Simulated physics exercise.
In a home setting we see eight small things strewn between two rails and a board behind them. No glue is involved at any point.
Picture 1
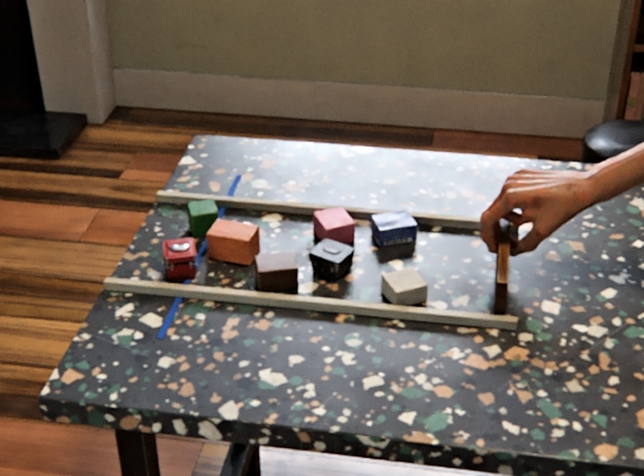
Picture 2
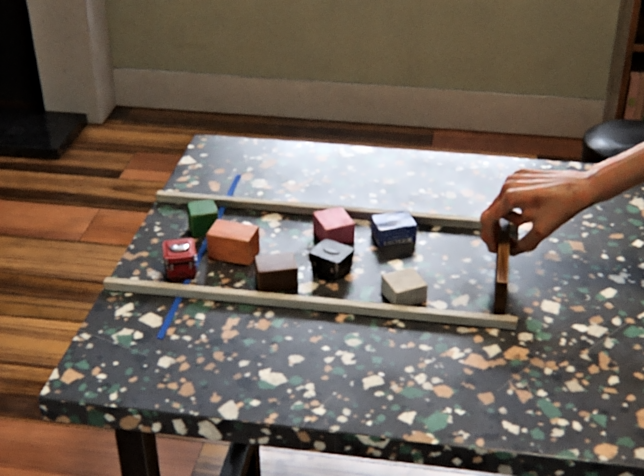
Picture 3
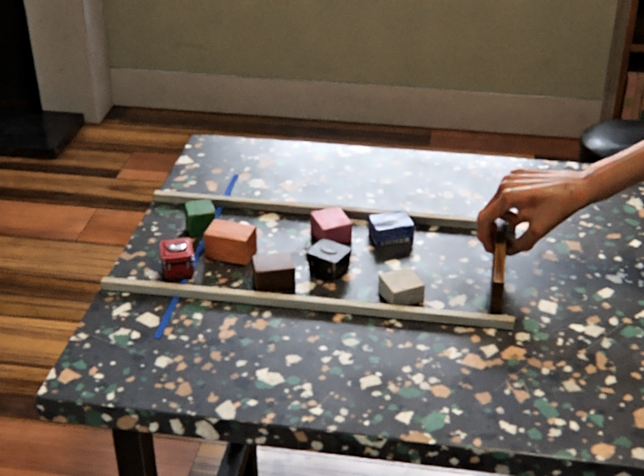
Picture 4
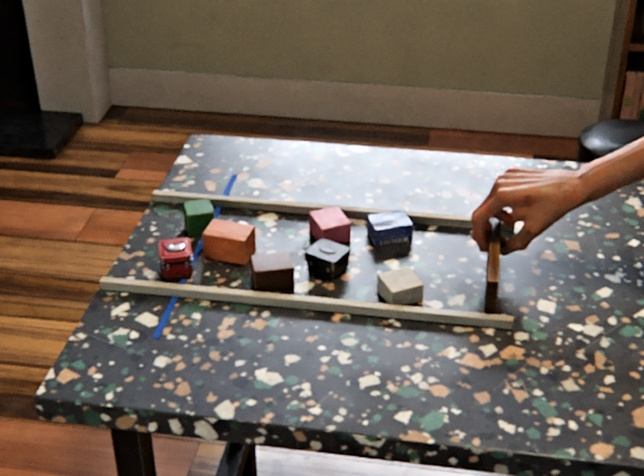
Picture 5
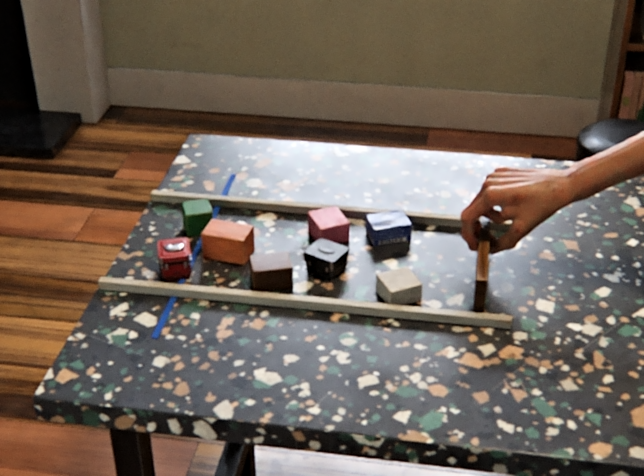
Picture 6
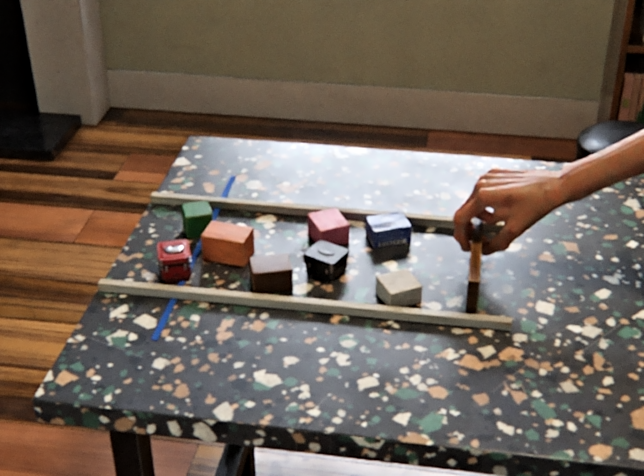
On a speckled table, a hand slides a board slightly left toward small blocks between rails.
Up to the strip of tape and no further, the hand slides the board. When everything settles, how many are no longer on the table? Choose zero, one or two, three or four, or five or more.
When everything settles, one or two are no longer on the table.
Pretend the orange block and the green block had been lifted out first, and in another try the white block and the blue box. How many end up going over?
The first removal gives 1, the second gives 0.
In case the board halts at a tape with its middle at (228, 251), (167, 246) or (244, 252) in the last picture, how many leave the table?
0, 4, 0.
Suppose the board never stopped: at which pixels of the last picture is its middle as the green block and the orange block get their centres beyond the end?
First one: Around (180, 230). Other one: Around (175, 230).
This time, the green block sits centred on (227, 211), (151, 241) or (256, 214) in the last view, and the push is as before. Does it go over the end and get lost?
The green block is kept; goes over; survives.
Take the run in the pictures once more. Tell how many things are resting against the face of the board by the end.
At rest, 4 are in contact.
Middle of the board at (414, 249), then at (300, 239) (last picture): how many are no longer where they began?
1 and 5.
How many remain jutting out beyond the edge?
Answer: 0.
Soon after, none off yet; red case at rest near (175, 261); green block at rest near (198, 219); orange block at rest near (228, 244).
Then, none off yet; red case moved about its own width near (146, 257); green block at rest near (198, 219); orange block moved about its own width near (189, 240).
At rest, the number that fall off is one or two; fallen, red case.
